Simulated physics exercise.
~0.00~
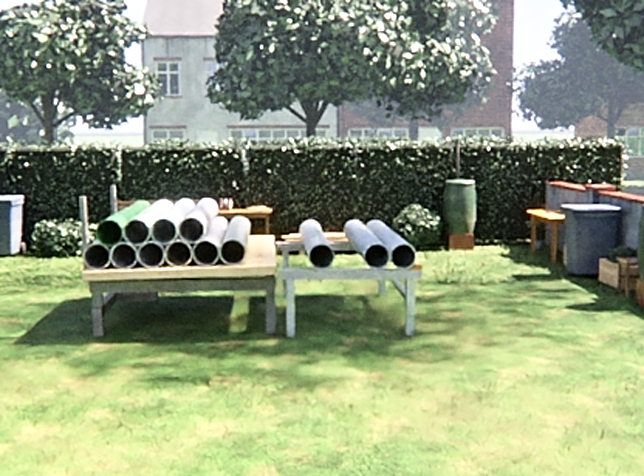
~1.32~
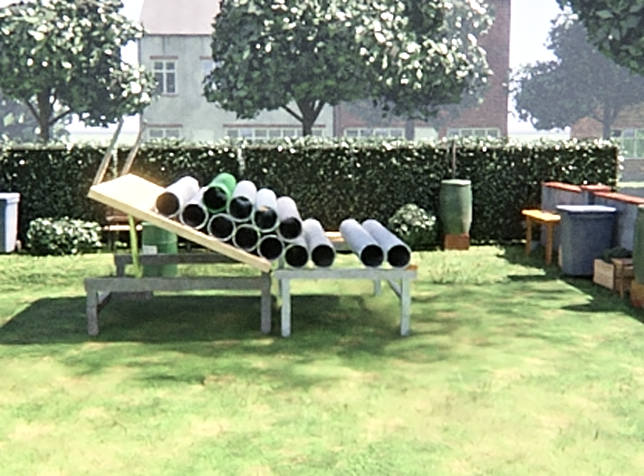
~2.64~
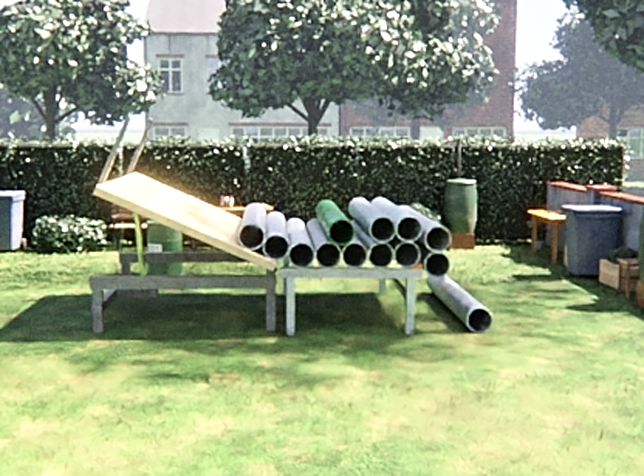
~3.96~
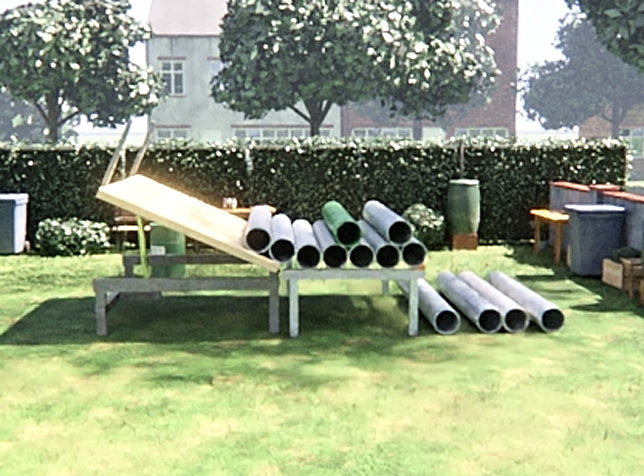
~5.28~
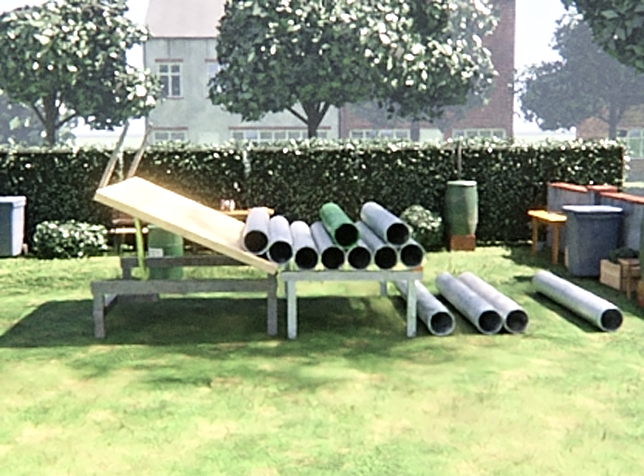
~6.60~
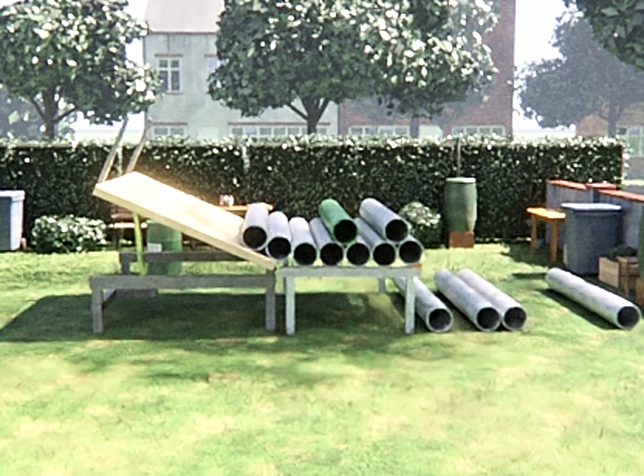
Steel pipes rolling right off a tipping wooden deck onto a rack, four dropping to the grass, the green one staying up.
